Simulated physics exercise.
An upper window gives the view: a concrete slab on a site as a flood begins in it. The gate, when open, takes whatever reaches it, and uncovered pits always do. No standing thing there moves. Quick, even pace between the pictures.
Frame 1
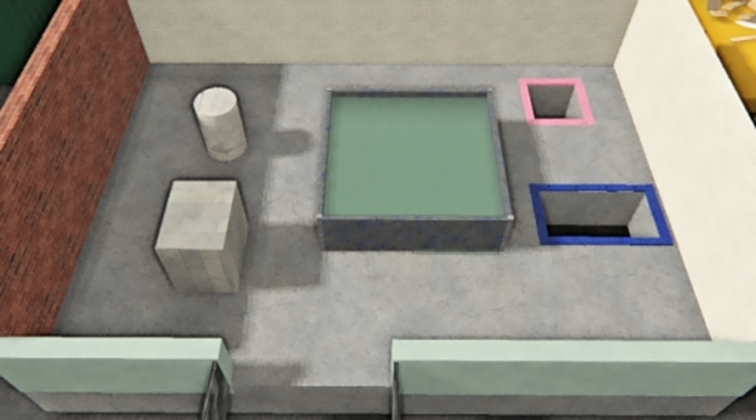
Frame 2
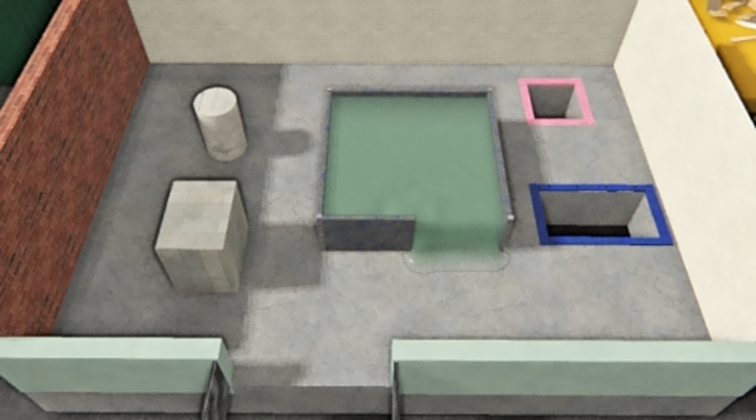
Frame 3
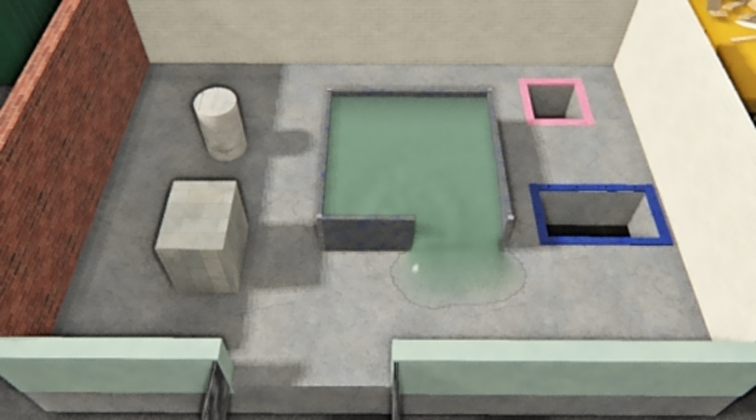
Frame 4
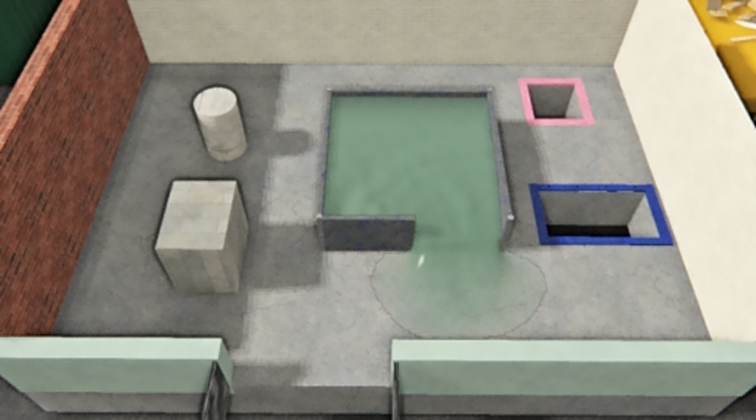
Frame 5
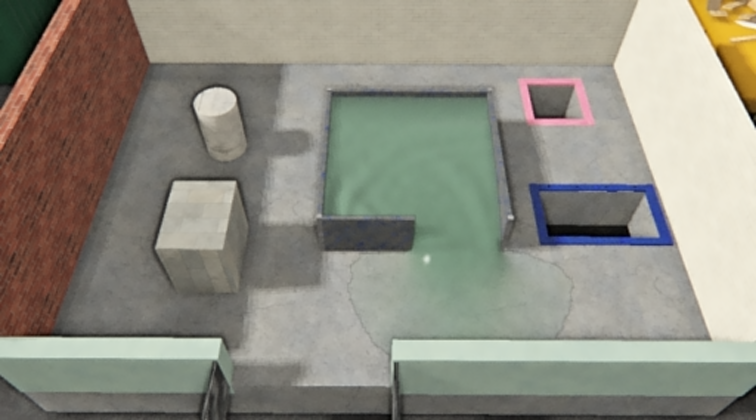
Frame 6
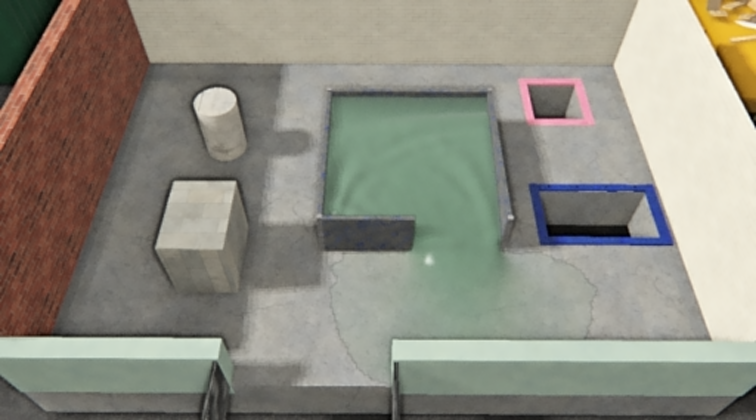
A square tank of green water with low grey walls stands at the centre of a concrete slab, seen from a high, fixed viewpoint. A pale cylinder and block stand left near a red brick wall, pink-rimmed and blue-rimmed pits lie right, and pale green walls flank a front opening. Part of the tank's front wall disappears, and water pours through, spreading forward and sideways in a thin, widening sheet while everything else stays still.
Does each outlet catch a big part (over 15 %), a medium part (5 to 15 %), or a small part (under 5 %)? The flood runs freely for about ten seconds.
Parts caught - gate: A medium part; blue pit: A big part; pink pit: A small part.
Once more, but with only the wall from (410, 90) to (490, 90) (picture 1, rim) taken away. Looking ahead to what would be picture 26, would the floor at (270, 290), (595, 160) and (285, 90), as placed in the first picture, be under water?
In the order asked: Out of reach, sodden, sodden.
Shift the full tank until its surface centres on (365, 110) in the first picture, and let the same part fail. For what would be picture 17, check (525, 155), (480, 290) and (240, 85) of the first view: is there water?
Outcome, in sequence: Unwetted, wetted, unwetted.
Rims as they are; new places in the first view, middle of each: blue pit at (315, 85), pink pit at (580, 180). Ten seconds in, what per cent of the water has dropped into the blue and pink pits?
My answer: Blue gets 2 percent, pink gets 20 percent.
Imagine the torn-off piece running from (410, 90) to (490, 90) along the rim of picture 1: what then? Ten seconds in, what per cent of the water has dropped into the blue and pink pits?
For blue it's about 6 per cent, and for pink about 30 per cent.
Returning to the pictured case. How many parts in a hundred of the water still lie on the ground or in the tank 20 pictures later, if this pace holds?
That works out to about 92 percent.
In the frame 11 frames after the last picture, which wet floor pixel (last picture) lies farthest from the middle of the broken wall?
Roughly (175, 365).
A moment on, water covers 15 % of the floor; the gate 1 %, the blue pit 0 %, the pink pit 0 %.
Next, water covers 25 % of the floor; the gate 2 %, the blue pit 0 %, the pink pit 0 %.
Then, water covers 40 % of the floor; the gate 5 %, the blue pit 4 %, the pink pit 0 %.
Later, water covers 65 % of the floor; the gate 9 %, the blue pit 14 %, the pink pit 1 %.
In the end, water covers 90 % of the floor; the gate 12 %, the blue pit 23 %, the pink pit 3 %.
